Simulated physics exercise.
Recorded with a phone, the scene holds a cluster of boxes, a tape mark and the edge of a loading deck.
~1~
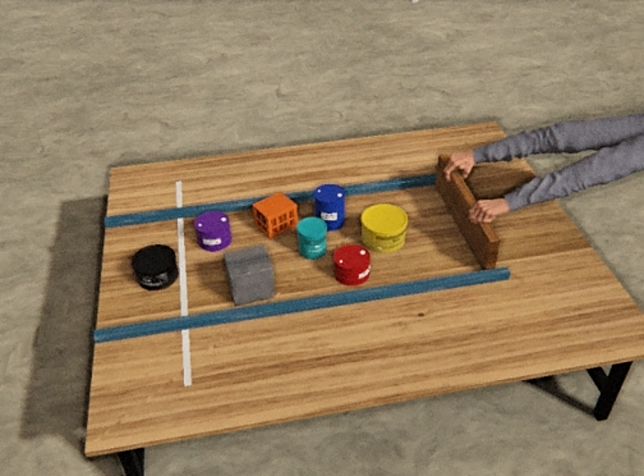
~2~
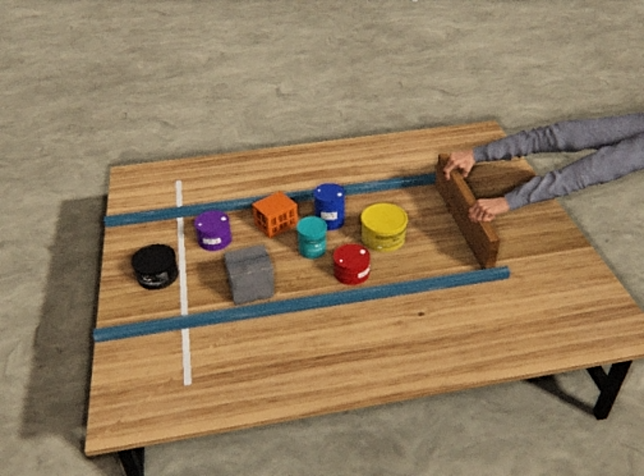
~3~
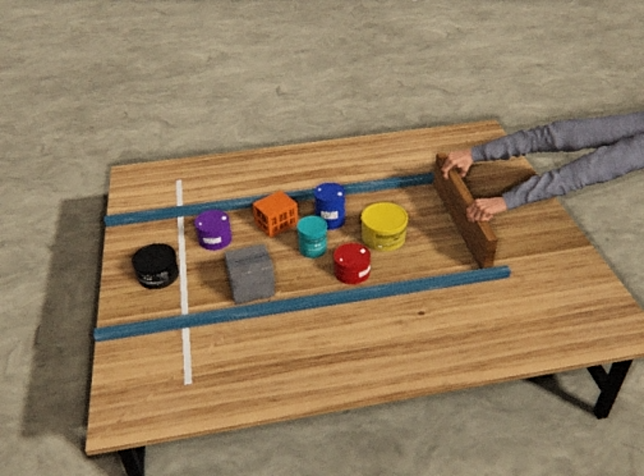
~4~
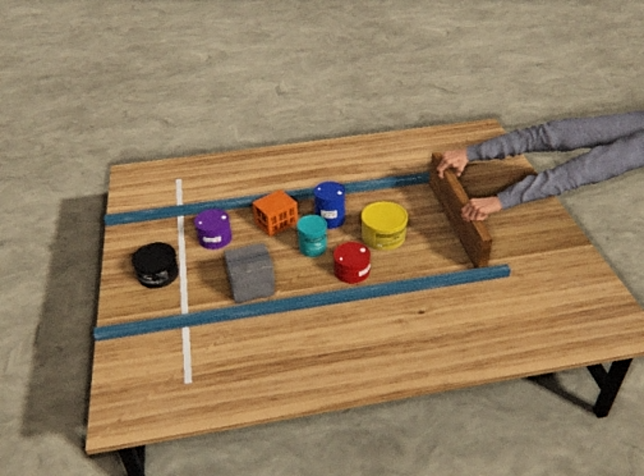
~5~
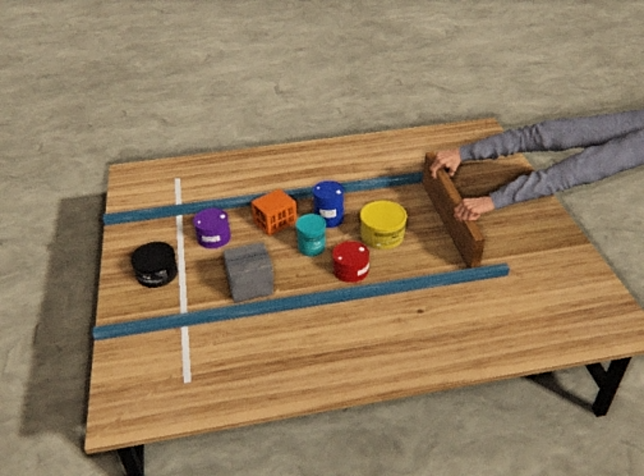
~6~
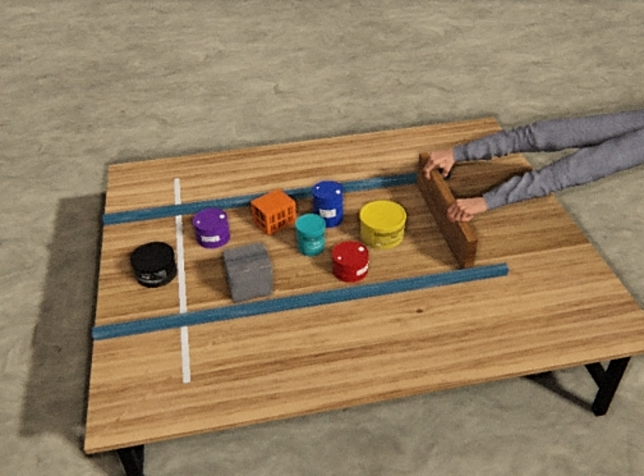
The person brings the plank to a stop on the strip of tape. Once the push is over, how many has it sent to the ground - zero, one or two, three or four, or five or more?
I expect only a pair or one to end up below.
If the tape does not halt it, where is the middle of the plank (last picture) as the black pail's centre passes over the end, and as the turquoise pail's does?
First one: Around (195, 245). Other one: Around (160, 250).
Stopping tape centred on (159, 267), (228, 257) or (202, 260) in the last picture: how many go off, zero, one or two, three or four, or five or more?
In order: Either one or two, then no fall at all, then none.
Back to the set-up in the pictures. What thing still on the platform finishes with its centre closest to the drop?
The purple canister, that one.
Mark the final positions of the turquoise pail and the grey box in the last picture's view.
Going in order, first (119, 271) and next (120, 296).
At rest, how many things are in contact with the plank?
At rest, 3 are in contact.
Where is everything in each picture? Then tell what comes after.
Black pail (156, 268); purple canister (214, 231); grey box (250, 275); plank (465, 210); tape (182, 266), in the first frame.
Purple canister (213, 231); blue canister (330, 207), in the second frame.
Grey box (250, 274); plank (462, 209), in the third frame.
Black pail (156, 265); turquoise pail (312, 237), in the fourth frame.
Purple canister (213, 228); orange crate (274, 212), in the fifth frame.
Black pail (154, 265); purple canister (212, 228); grey box (249, 272); plank (444, 209); tape (181, 263), in the sixth frame.
Soon after, none off yet; black pail at rest near (154, 265); purple canister at rest near (212, 228); grey box at rest near (249, 272).
After that, none off yet; black pail at rest near (154, 265); purple canister moving near (210, 229); grey box at rest near (249, 272).
And then, none off yet; black pail displaced a little near (135, 269); purple canister displaced well along near (145, 240); grey box displaced well along near (177, 285).
In the end, the number that fall off is one or two; gone, black pail.
